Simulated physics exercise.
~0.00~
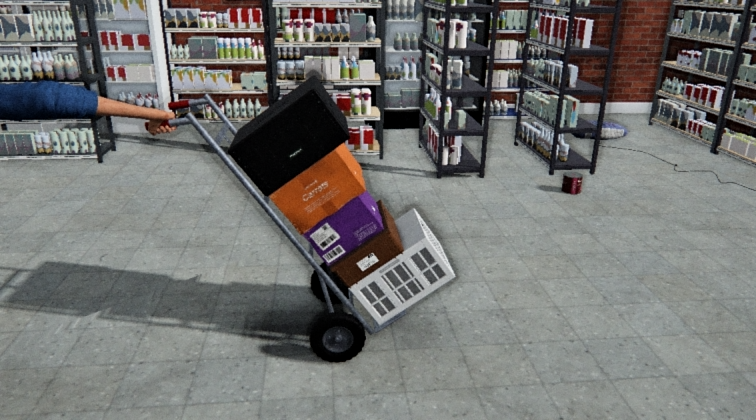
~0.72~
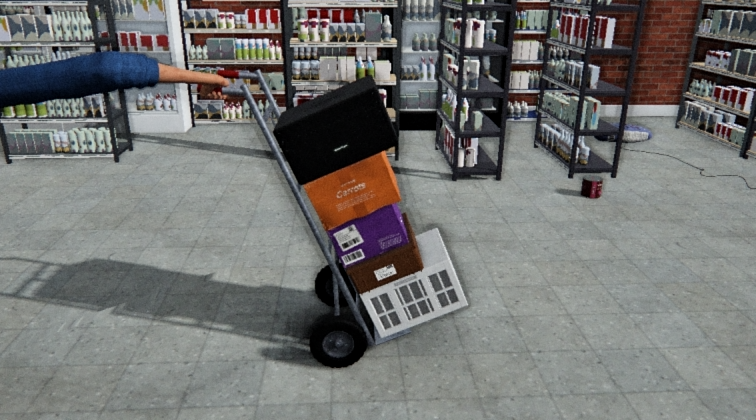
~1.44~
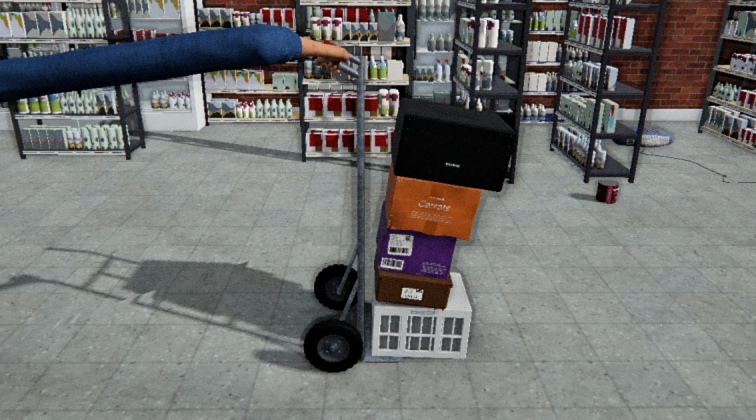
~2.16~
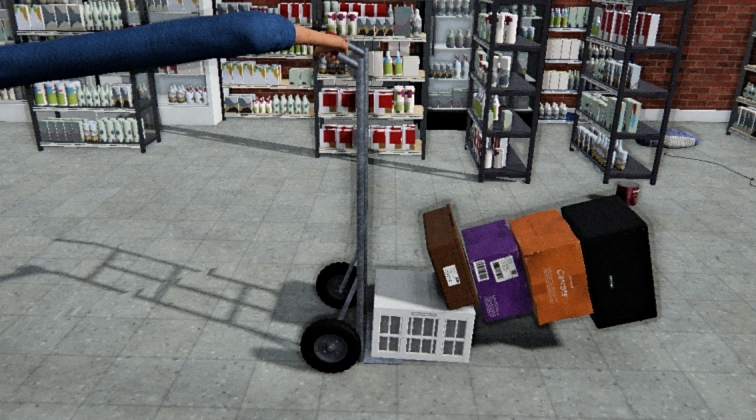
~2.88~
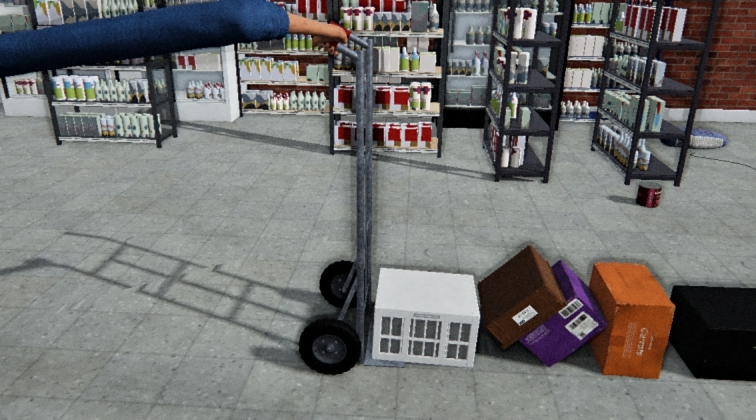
Arm swinging a loaded sack truck upright in a shop, four stacked boxes toppling right onto the floor, white crate staying put.
